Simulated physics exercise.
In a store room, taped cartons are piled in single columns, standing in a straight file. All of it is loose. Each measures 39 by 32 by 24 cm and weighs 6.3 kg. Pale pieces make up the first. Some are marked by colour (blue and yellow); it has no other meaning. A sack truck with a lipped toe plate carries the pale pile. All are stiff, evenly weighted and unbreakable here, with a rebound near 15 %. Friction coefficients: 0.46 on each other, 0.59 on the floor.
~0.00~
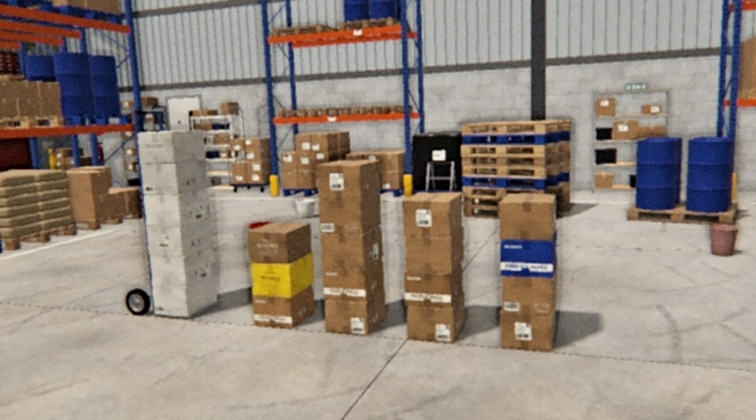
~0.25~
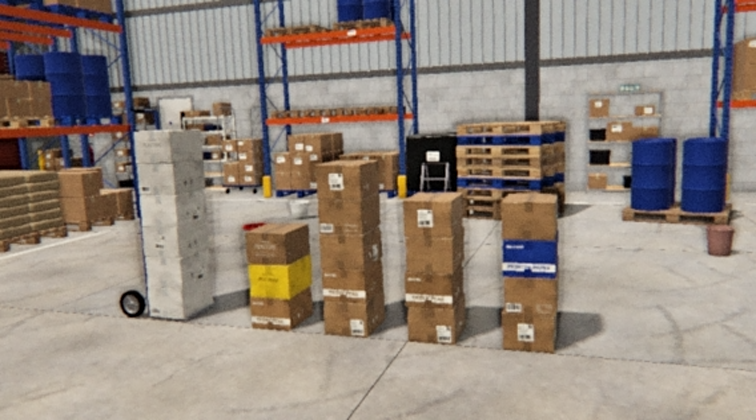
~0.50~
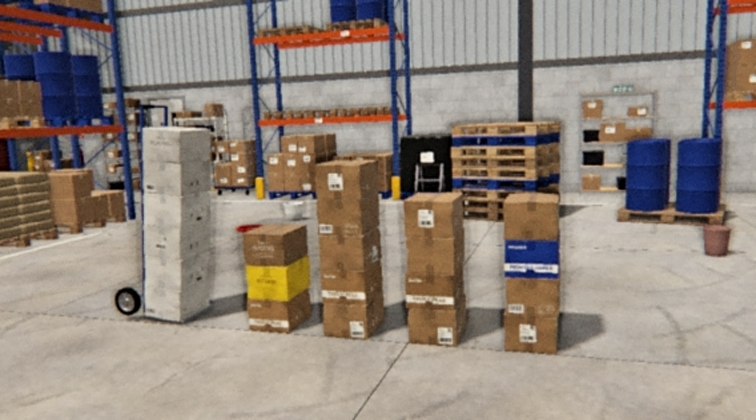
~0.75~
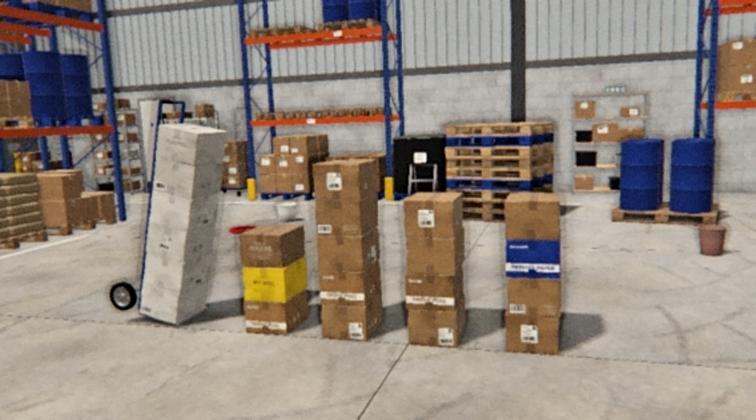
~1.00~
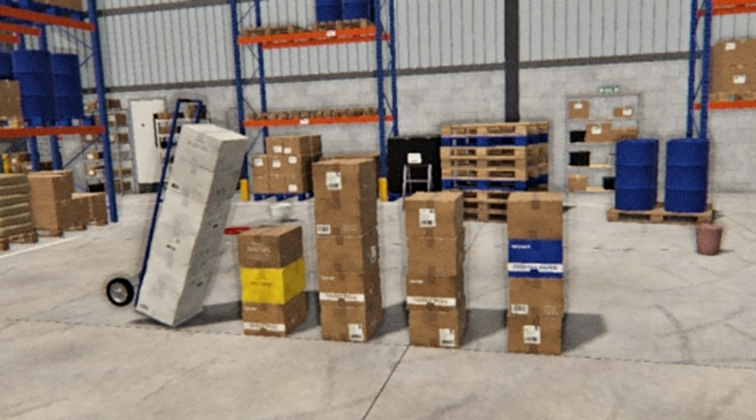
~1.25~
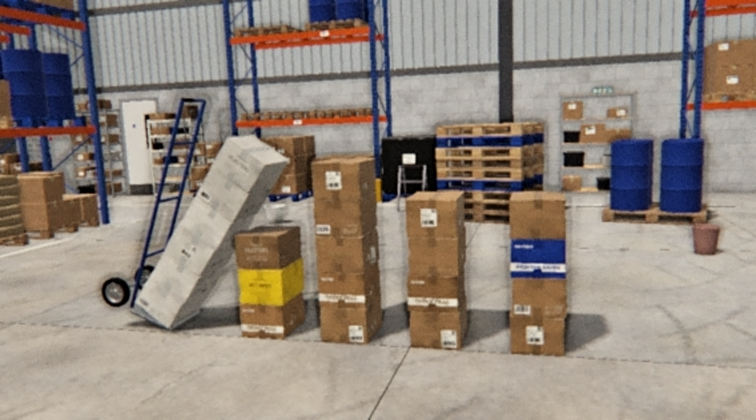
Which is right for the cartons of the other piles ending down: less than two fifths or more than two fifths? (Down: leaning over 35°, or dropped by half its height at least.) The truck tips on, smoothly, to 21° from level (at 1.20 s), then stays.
Ending down: Under two fifths.
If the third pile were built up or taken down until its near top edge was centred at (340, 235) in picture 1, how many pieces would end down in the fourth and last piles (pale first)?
Then fourth 0, last 0.
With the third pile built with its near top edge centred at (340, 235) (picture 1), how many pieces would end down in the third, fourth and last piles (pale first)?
Then third 0, fourth 0, last 0.
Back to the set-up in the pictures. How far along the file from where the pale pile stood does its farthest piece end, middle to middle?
About 120 cm.
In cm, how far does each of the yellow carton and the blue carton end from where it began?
About: Yellow 10, blue 0.
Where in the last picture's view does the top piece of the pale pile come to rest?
Around (313, 208).
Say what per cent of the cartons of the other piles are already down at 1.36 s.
At that moment 0 per cent.
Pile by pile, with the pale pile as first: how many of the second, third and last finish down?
By pile: Second 0, third 0, last 0.
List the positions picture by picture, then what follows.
In the first frame (pixels give the middle of a visible side; the camera moves round a little), truck frame (140, 154) 0° forward; blue carton (526, 259); yellow carton (270, 281); none of the others has stirred.
The second frame shows truck frame (136, 153) 1° forward; yellow carton (268, 282).
The third frame shows truck frame (143, 150) 5° forward, top of the pale pile leaning 5°; blue carton (531, 260); none of the others has stirred.
The fourth frame shows truck frame (156, 146) 13° forward, top of the pale pile leaning 13°; blue carton (533, 260); none of the others has stirred.
The fifth frame shows truck frame (170, 144) 19° forward, top of the pale pile leaning 21°; blue carton (535, 259); none of the others has stirred.
The sixth frame shows truck frame (172, 144) 21° forward, top of the pale pile leaning 36°; blue carton (538, 259); yellow carton (260, 288); none of the others has stirred.
After 1.36 s, 6 of the pale pile down; none of the 16 other cartons down, 1 disturbed.
After 1.60 s, 6 of the pale pile down; none of the 16 other cartons down, 4 disturbed; yellow carton 36 mm from its place.
In the end (2.4 s), 6 of the pale pile down; none of the 16 other cartons down, 4 disturbed; yellow carton 9 cm from its place; blue carton unmoved. That is 0 per cent. From the last view, middles, yellow carton near (285, 281), blue carton near (538, 252).
